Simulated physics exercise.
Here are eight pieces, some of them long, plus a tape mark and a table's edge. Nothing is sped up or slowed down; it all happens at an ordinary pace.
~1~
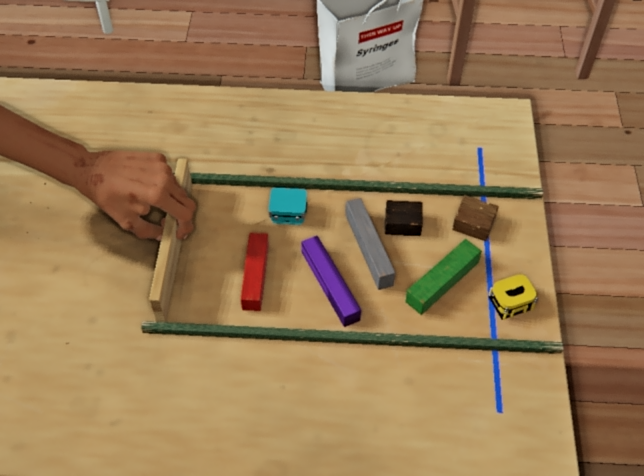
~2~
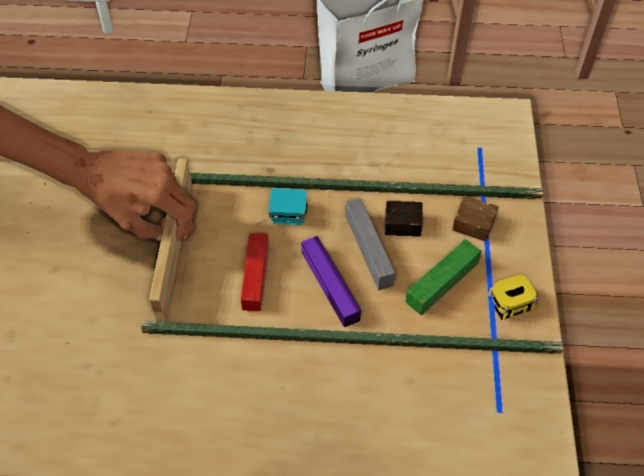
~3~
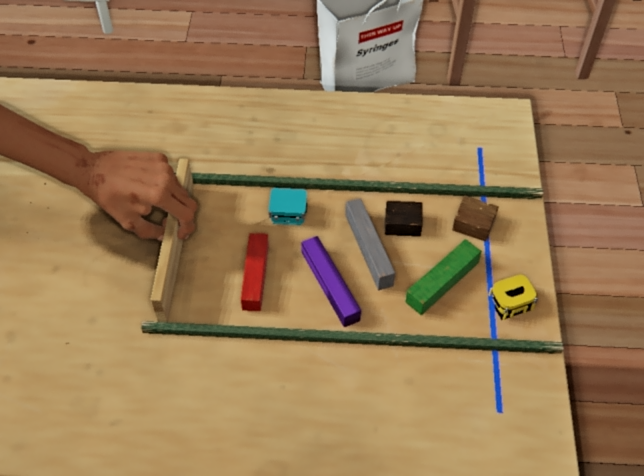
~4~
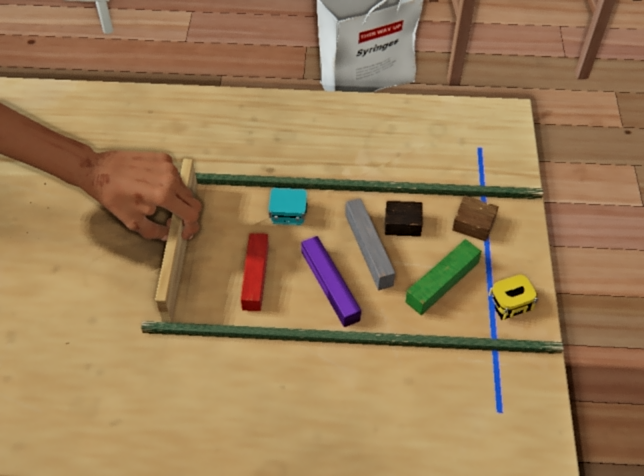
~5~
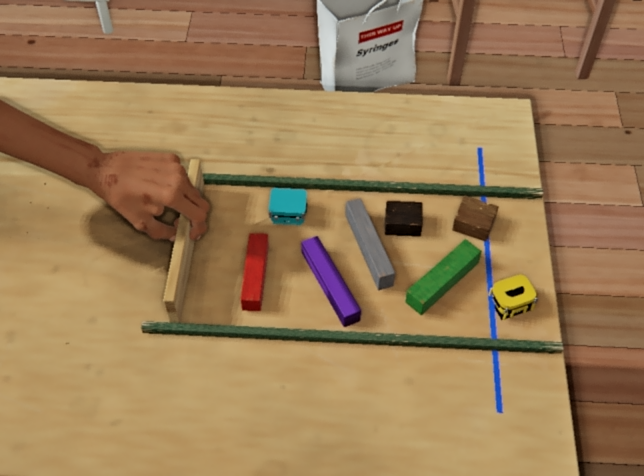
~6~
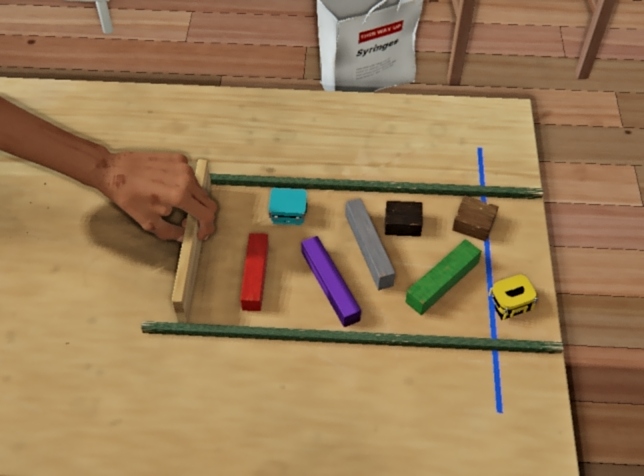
A hand slides a wooden board slightly right toward eight still pieces on a table.
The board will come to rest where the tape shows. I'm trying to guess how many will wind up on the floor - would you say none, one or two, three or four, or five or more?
I would say three or four.
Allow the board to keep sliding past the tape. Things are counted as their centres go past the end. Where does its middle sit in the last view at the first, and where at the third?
I'd put the first at about (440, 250) and the next at about (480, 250).
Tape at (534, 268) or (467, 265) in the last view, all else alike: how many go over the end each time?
The first try gives 6, the second gives 2.
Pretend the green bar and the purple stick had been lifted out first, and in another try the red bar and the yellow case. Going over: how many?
2 and 2.
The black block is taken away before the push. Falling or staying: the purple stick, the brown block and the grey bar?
Well, the purple stick is left in place, the brown block topples off and the grey bar is left in place.
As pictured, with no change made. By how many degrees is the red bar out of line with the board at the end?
Close to 0°.
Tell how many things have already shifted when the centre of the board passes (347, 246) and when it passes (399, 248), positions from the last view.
Note: First position 5; second position 7.
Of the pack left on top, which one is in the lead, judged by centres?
It's the grey bar.
Early on, none off yet; yellow case at rest near (513, 297); brown block at rest near (475, 219); green bar at rest near (444, 277).
Finally, the number that fall off is three or four; lost, black block, green bar, brown block and yellow case.
